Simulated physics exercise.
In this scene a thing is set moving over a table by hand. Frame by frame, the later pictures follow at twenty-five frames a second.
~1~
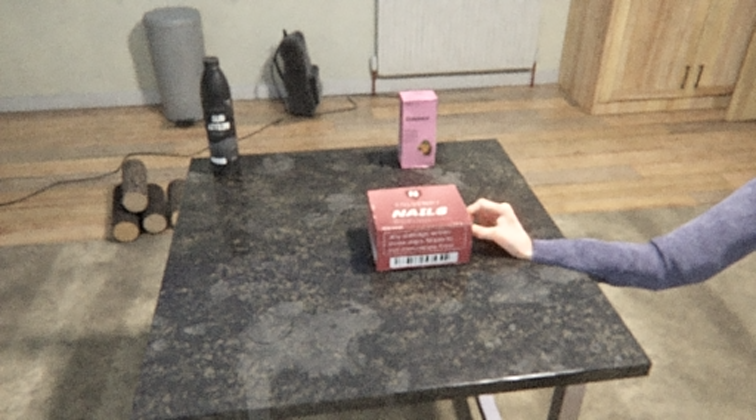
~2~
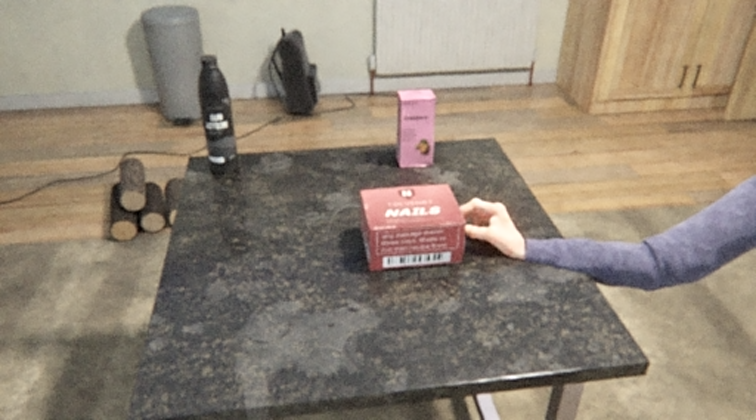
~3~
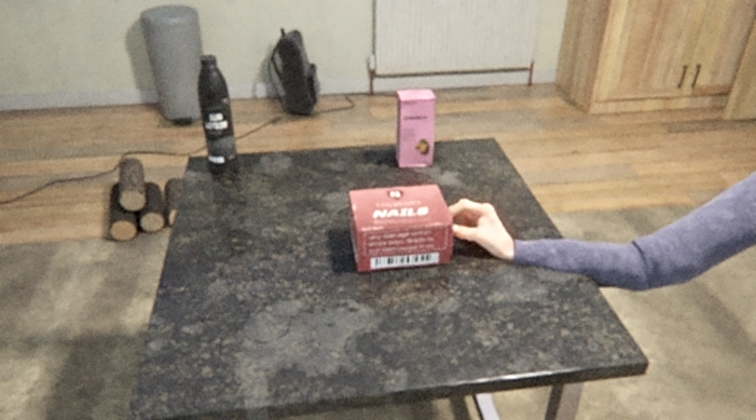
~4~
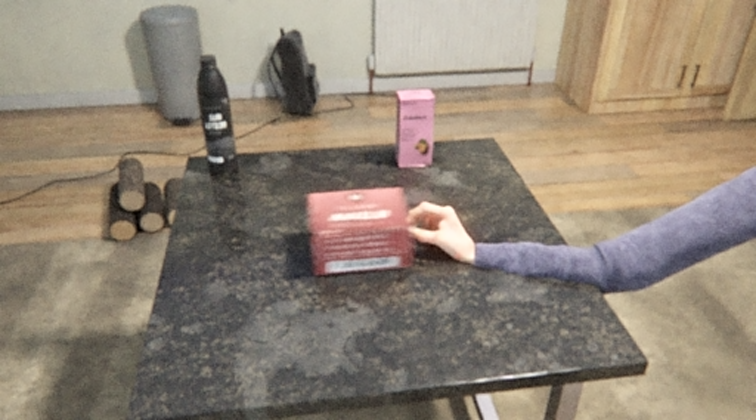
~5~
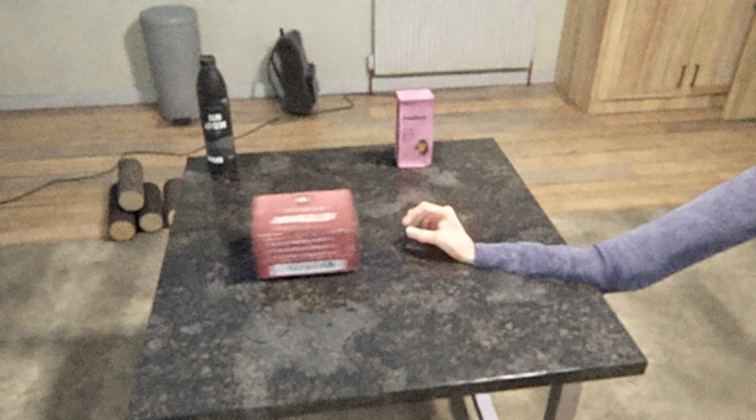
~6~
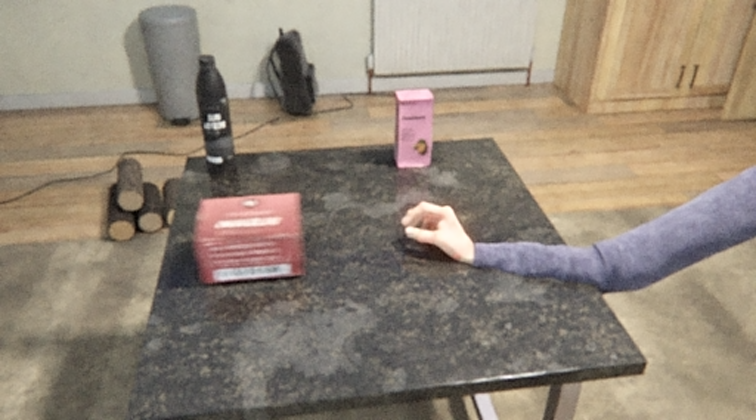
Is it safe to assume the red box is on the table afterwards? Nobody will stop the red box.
It will make it off the table.
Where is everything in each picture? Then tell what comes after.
In the first picture, under the hand; red box (417, 226).
In the second picture, under the hand; red box (411, 226).
In the third picture, under the hand; red box (399, 227).
In the fourth picture, red box (359, 230).
In the fifth picture, red box (305, 232) shifted a little.
In the sixth picture, red box (252, 237) shifted about its own width.
Then, 0.10 s on from there, red box now off the table.
Then, 0.30 s on from there, things are still on the move.
Then, 0.40 s on from there, as before.
In the end, off the table, red box.
